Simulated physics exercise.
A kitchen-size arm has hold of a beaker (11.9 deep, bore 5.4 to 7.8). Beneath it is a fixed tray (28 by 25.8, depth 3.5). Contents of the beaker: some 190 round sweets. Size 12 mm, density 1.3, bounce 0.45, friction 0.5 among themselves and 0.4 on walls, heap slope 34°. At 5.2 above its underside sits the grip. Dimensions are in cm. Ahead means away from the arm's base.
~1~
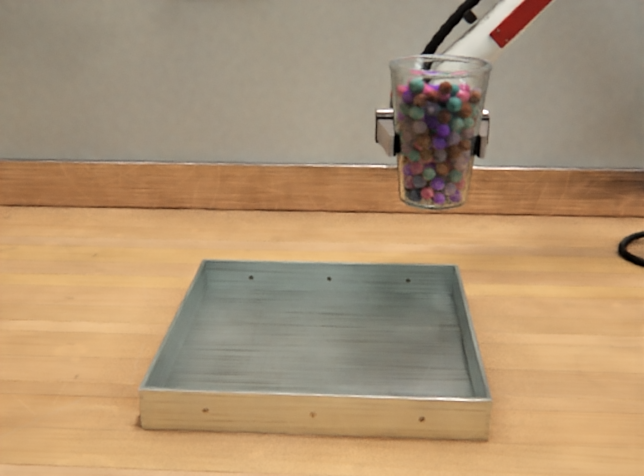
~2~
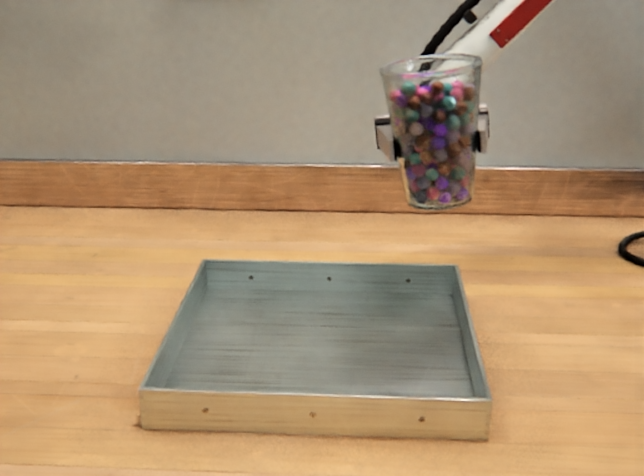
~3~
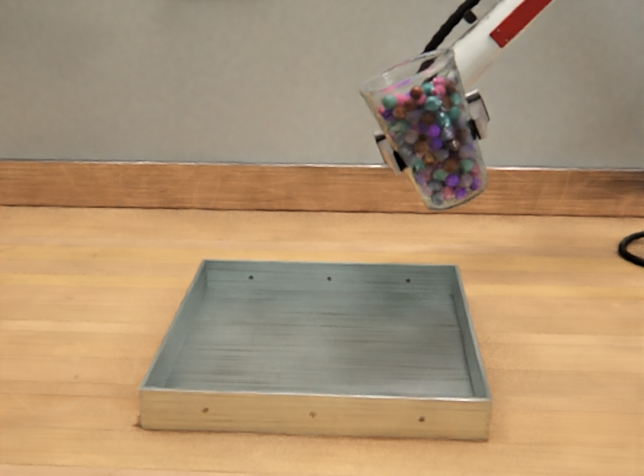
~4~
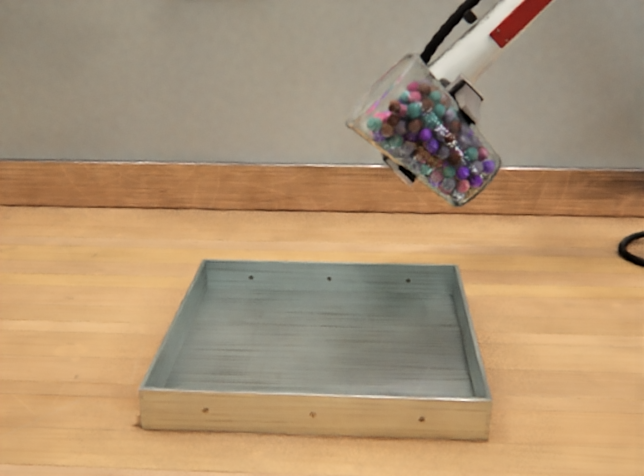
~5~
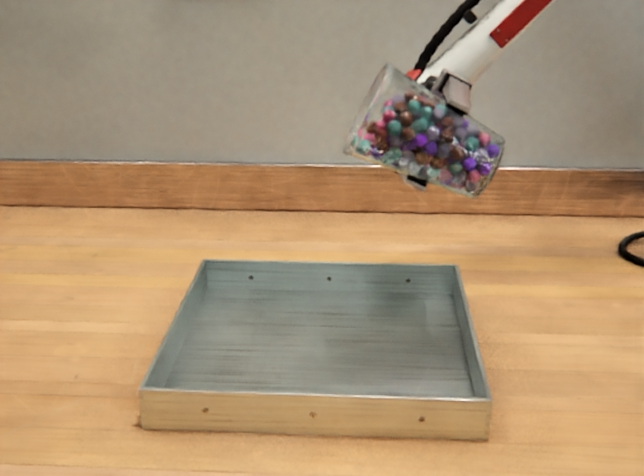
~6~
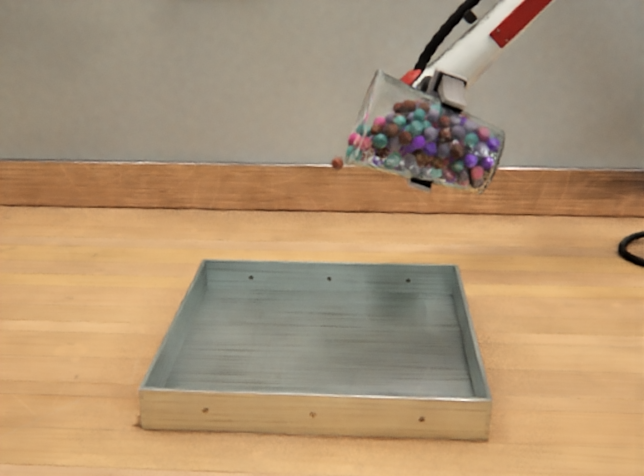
The video shows a robot arm holding a clear beaker of small colourful balls above an empty shallow tray, gradually tilting it to the left until it lies nearly sideways and one ball leaves the rim.
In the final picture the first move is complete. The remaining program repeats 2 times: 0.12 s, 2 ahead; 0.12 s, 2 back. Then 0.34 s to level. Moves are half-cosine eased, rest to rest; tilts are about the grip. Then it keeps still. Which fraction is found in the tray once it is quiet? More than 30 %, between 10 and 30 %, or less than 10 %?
Between 10 and 30 %.
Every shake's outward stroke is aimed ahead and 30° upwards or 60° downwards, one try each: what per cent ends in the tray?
I'd say close to 15 percent for the first and close to 5 percent for the second.
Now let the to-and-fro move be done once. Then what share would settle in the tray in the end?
That would give close to 10 percent.
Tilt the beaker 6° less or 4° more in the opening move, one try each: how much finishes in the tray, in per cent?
I'd say close to 5 and 20 per cent, in that order.
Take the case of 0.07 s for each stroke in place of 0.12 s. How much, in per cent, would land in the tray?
It would come to around 35 %.
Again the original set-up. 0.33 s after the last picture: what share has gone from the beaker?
About 5 per cent.
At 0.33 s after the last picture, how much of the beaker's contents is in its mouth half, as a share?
That share comes to roughly 50 percent.
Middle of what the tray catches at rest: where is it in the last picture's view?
Middle point: About (256, 342).
Then, 0.33 s on, tilted 71° forward, highest piece 24 above the table; 179 in the beaker, 11 in the tray, 3 in flight or on a rim.
Then, 0.66 s on, tilted 34° forward, highest piece 26 above the table; 165 in the beaker, 27 in the tray, 1 in flight or on a rim.
Then, 1.02 s on, level, highest piece 27 above the table; 165 in the beaker, 28 in the tray.
Then, 2.07 s on, level, highest piece 27 above the table; 165 in the beaker, 28 in the tray.
In the end, 165 in the beaker, 28 in the tray. That is 15 % in the tray.
